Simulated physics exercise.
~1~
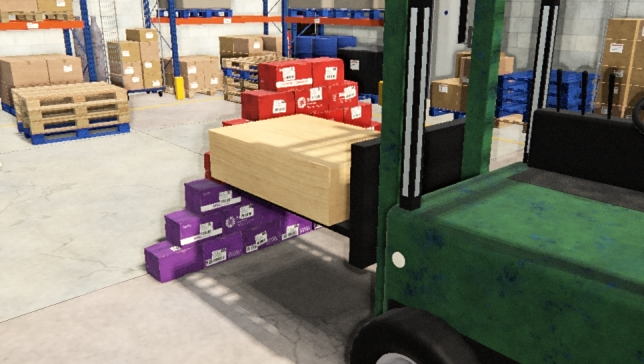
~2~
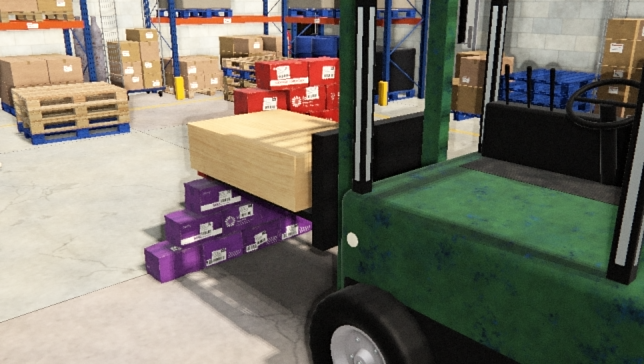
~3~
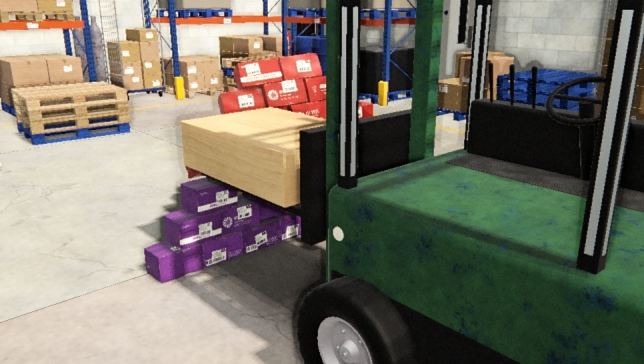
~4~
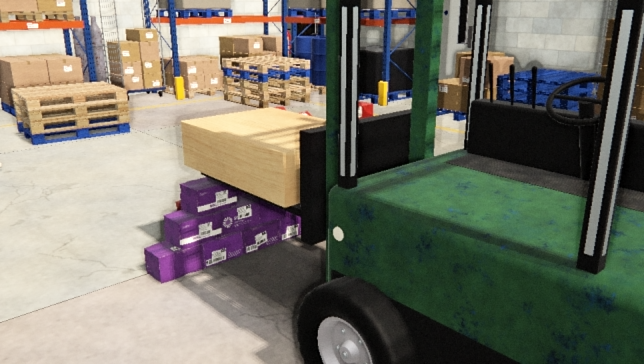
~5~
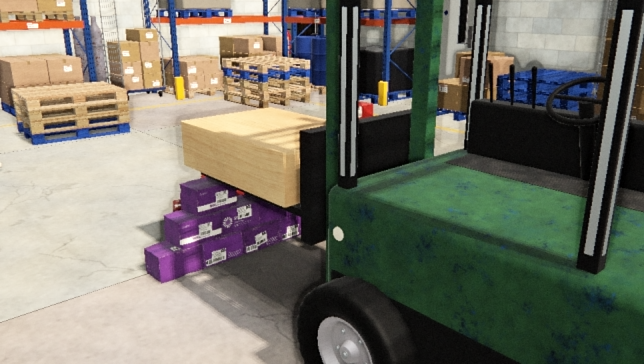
A green forklift carrying a big pale wooden block pushed left into a stack of red and purple boxes, then stopped. The red boxes behind the block tilted and toppled mostly out of sight, while the purple ones at the near end stayed stacked.
